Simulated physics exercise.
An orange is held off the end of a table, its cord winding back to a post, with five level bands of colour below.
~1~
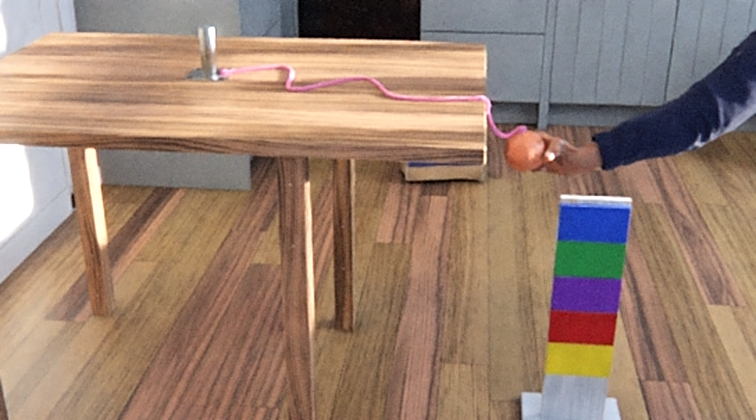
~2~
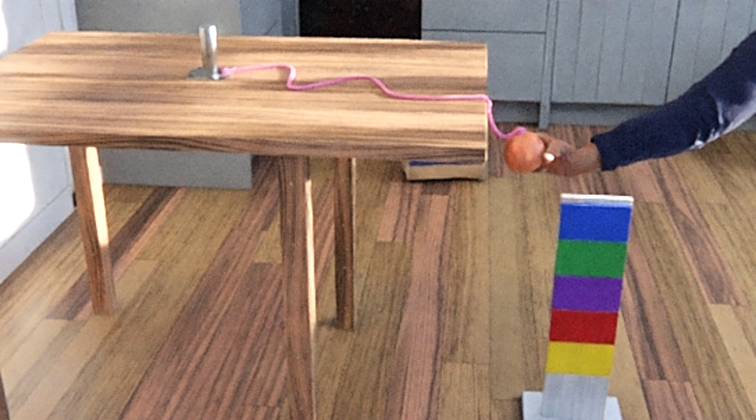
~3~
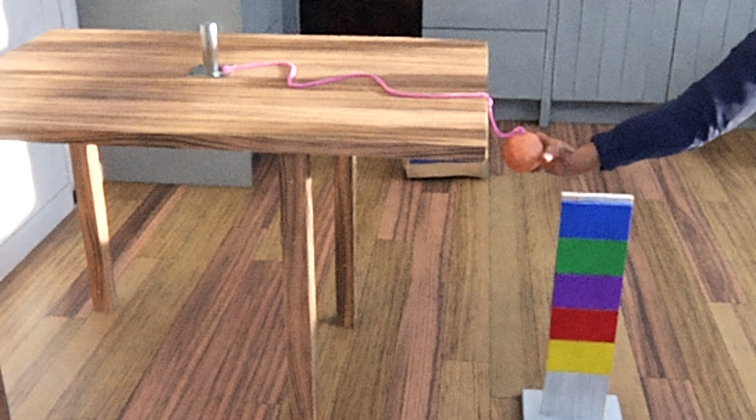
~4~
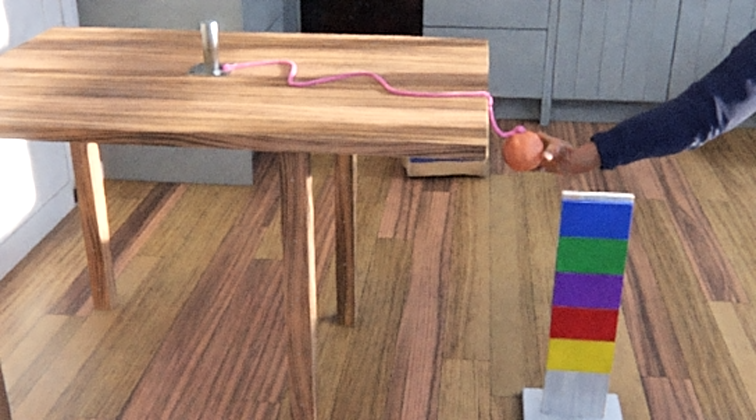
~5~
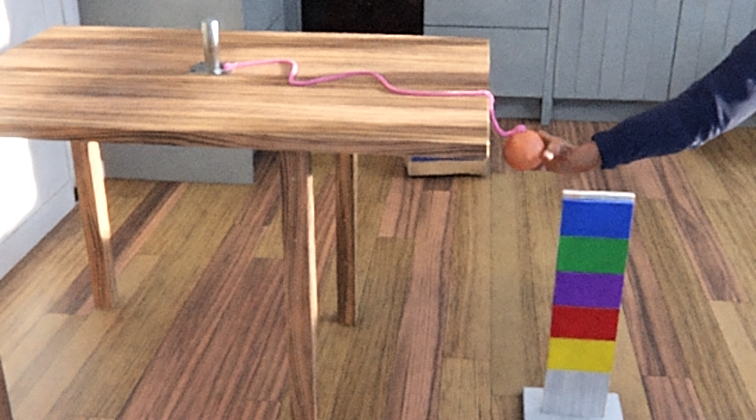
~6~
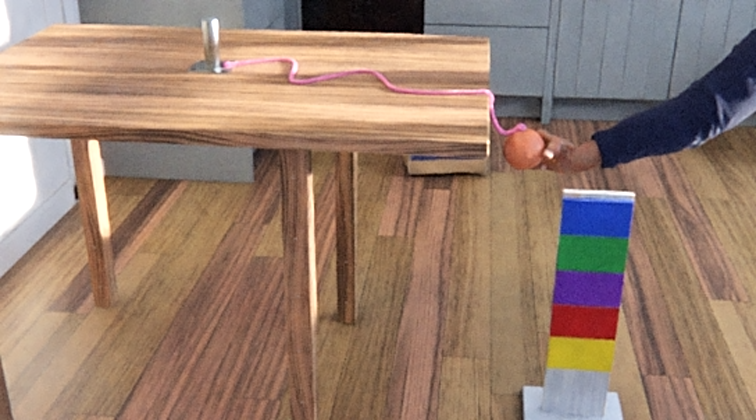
In a room with a plank floor and grey cabinets, a wooden table is seen from slightly above and to one side. A pink cord winds from a small metal post across the tabletop to an orange held by a hand in a dark blue sleeve, near a stand banded blue, green, purple, red and yellow. The hand keeps the orange almost still, the cord stays slack, and the view barely shifts.
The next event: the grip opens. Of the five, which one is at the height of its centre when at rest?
At rest, its centre is at the height of purple.
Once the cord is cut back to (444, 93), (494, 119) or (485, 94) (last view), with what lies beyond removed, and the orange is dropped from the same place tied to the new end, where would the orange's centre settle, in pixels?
Case by case: Close to (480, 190), (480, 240) and (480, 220).
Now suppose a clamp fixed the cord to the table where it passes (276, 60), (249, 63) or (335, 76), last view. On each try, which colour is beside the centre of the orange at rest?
Taking the three tries in turn, you'd get purple, purple and blue.
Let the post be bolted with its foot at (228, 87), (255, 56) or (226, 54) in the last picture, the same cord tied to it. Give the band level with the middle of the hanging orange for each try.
Try one - red; try two - red; try three - purple.
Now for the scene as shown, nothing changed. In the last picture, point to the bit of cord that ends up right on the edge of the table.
At (385, 81), roughly.
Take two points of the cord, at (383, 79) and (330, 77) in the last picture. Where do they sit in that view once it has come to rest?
(487, 82) and (413, 76).
Soon after, orange near (472, 263); level with purple.
At rest, orange near (479, 271); level with purple. The cord holds its middle at purple.
